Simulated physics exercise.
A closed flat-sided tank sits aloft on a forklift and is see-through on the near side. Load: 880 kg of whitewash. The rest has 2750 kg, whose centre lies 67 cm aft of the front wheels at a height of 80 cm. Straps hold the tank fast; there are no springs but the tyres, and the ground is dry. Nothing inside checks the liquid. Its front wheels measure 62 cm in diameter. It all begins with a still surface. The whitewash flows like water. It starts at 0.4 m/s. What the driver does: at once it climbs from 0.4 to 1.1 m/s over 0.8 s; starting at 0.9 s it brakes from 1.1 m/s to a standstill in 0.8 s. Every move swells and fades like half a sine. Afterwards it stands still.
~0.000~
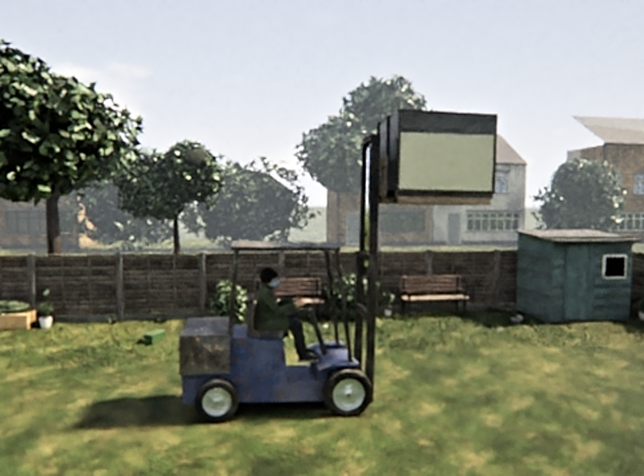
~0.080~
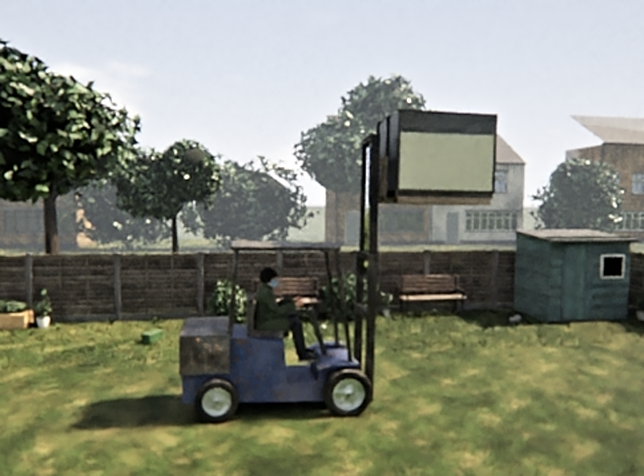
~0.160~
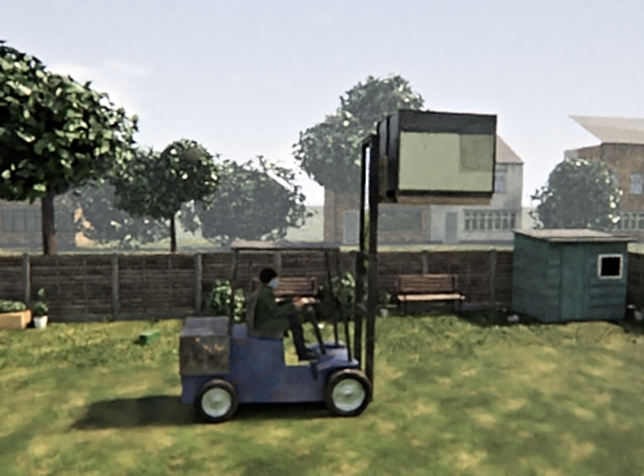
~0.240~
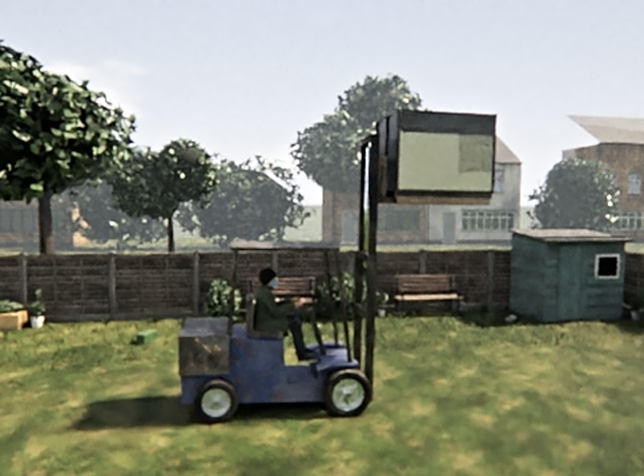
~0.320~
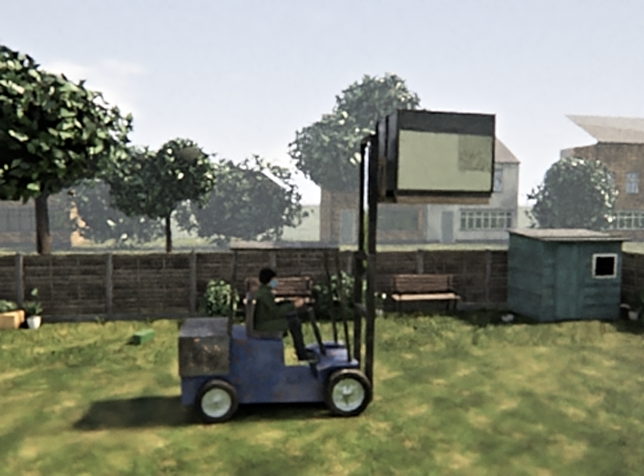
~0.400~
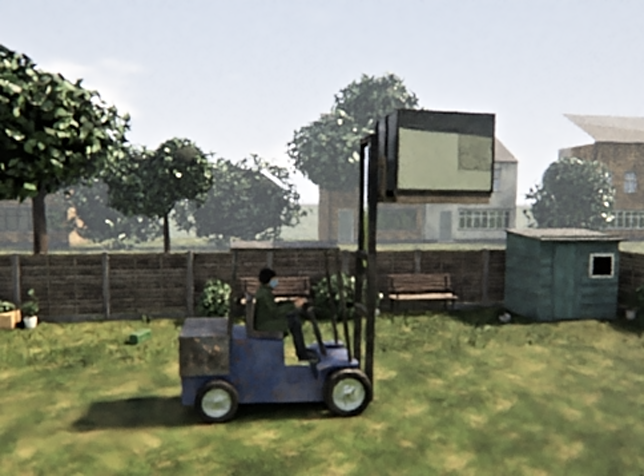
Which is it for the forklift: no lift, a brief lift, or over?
It tips right over.
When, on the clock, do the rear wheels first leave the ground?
Near 1.35 s.
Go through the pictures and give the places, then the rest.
It reaches (481, 137) at the front; it reaches (414, 135) at the back; it rides level; the front is on the right; a wheel hub at (349, 396), in the first picture.
It reaches (481, 137) at the front; it reaches (414, 135) at the back; it rides level, in the second picture.
It reaches (481, 137) at the front; it reaches (414, 135) at the back; it rides level, in the third picture.
It reaches (480, 138) at the front; it reaches (413, 134) at the back; it rides level, in the fourth picture.
It reaches (480, 138) at the front; it reaches (413, 134) at the back; it rides level, in the fifth picture.
It reaches (479, 138) at the front; it reaches (413, 132) at the back; it rides level; a wheel hub at (349, 396), in the sixth picture.
By 1.15 s the lean is 0°, wheels down; the liquid stands 64 cm at the back and 74 cm at the front.
By 1.35 s the lean is 1° nose down, the rear 3 cm in the air; the liquid stands 54 cm at the back and 88 cm at the front.
By 1.90 s the lean is 8° nose down, the rear 22 cm in the air; the liquid stands 67 cm at the back and 71 cm at the front.
By 3.35 s it has passed 50° nose down and is going over.
